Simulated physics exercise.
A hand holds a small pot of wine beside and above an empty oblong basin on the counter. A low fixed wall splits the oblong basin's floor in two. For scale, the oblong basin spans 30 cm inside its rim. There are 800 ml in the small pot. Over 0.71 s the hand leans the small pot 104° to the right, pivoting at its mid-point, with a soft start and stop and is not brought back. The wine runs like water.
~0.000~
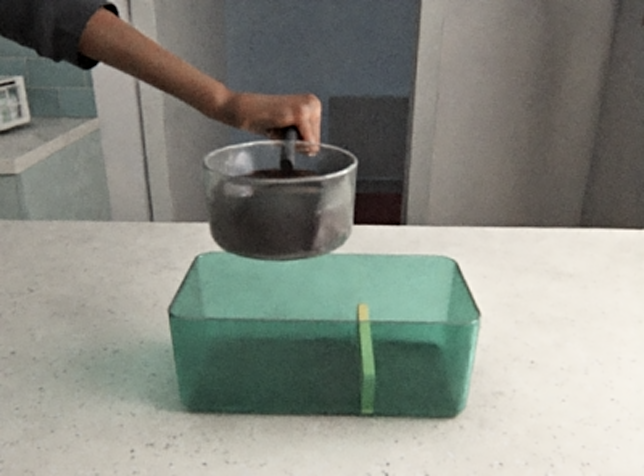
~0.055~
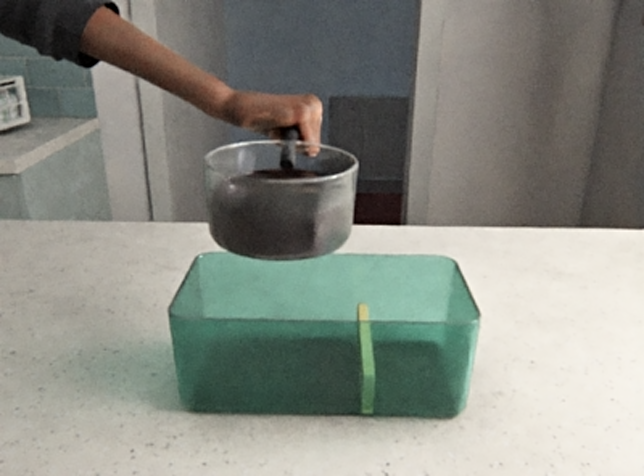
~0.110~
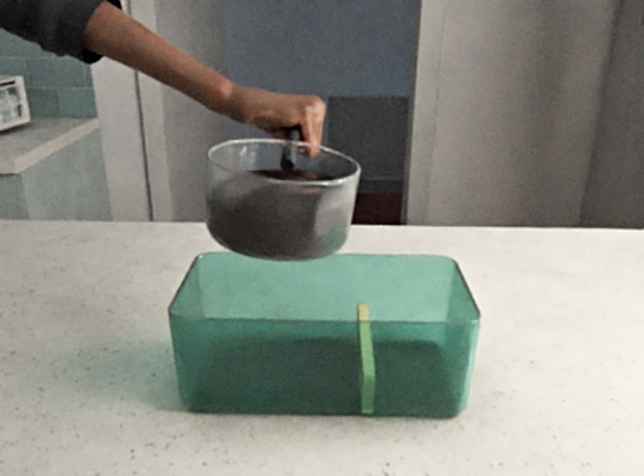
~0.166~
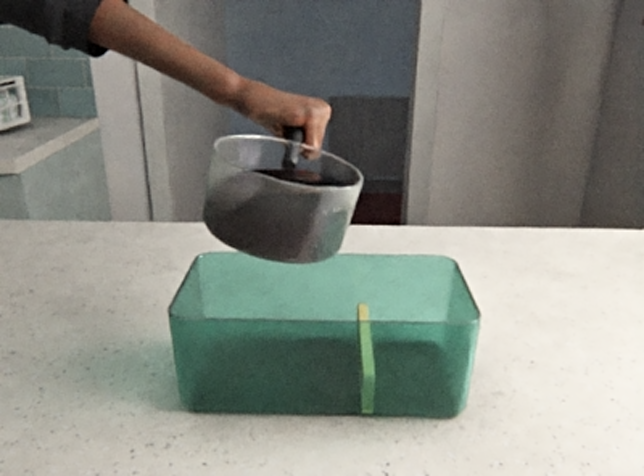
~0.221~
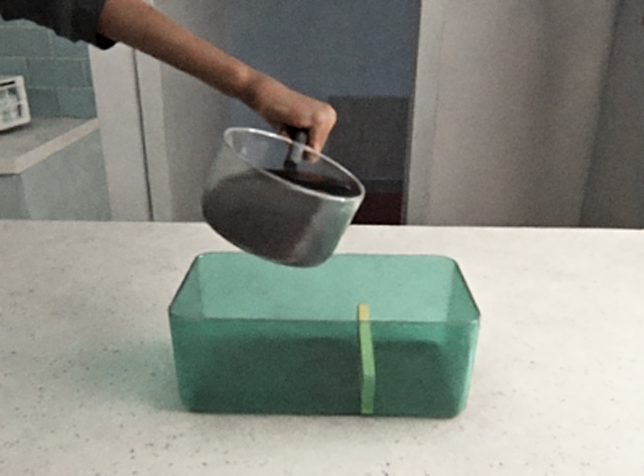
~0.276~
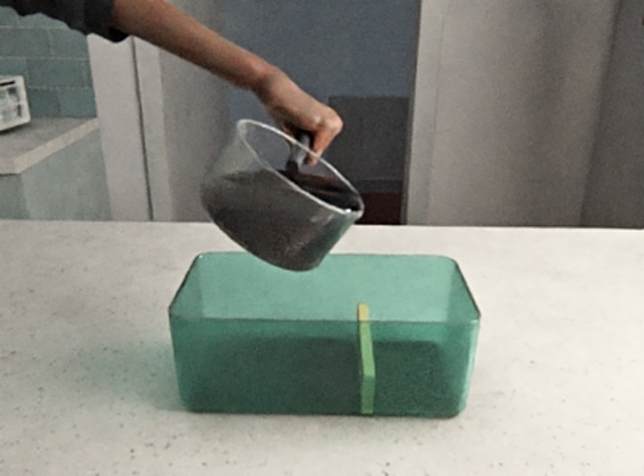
A hand reaching in from the upper left, its dark sleeve pushed back, grips a small clear pot by its black handle above a pale speckled counter, seen from the front by a still camera in a dim room. The pot holds dark liquid, and below it sits a green see-through oblong basin with a yellow-green upright strip. The hand leans the pot to the right, slowly, then faster.
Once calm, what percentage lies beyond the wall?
About 57 per cent.
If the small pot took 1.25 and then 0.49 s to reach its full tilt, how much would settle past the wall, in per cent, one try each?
In turn about 75 and 50 per cent.
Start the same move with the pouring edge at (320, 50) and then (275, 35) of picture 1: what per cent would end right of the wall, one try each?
First 50, then 15 per cent.
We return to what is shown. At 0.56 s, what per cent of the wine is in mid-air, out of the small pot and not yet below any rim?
About 28 per cent.
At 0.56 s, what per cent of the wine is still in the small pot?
Some 34 per cent.
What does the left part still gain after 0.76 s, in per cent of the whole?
Near 18 in a hundred.
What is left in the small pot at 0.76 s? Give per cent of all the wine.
About 8 per cent.
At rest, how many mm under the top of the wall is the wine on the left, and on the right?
Some 36 mm on the left and 16 mm on the right.
By 0.56 s the tilt is 92° and 34 per cent is still to pour, 2 is left of the wall and 37 right of it.
By 0.76 s the tilt is 104° and 8 per cent is still to pour, 23 is left of the wall and 58 right of it.
By 0.98 s the tilt is 104° and 1 per cent is still to pour, 38 is left of the wall and 59 right of it.
By 1.21 s the tilt is 104° and 0 per cent is still to pour, 42 is left of the wall and 57 right of it.
At rest 42 per cent lies left of the wall, 57 right of it and 1 outside.
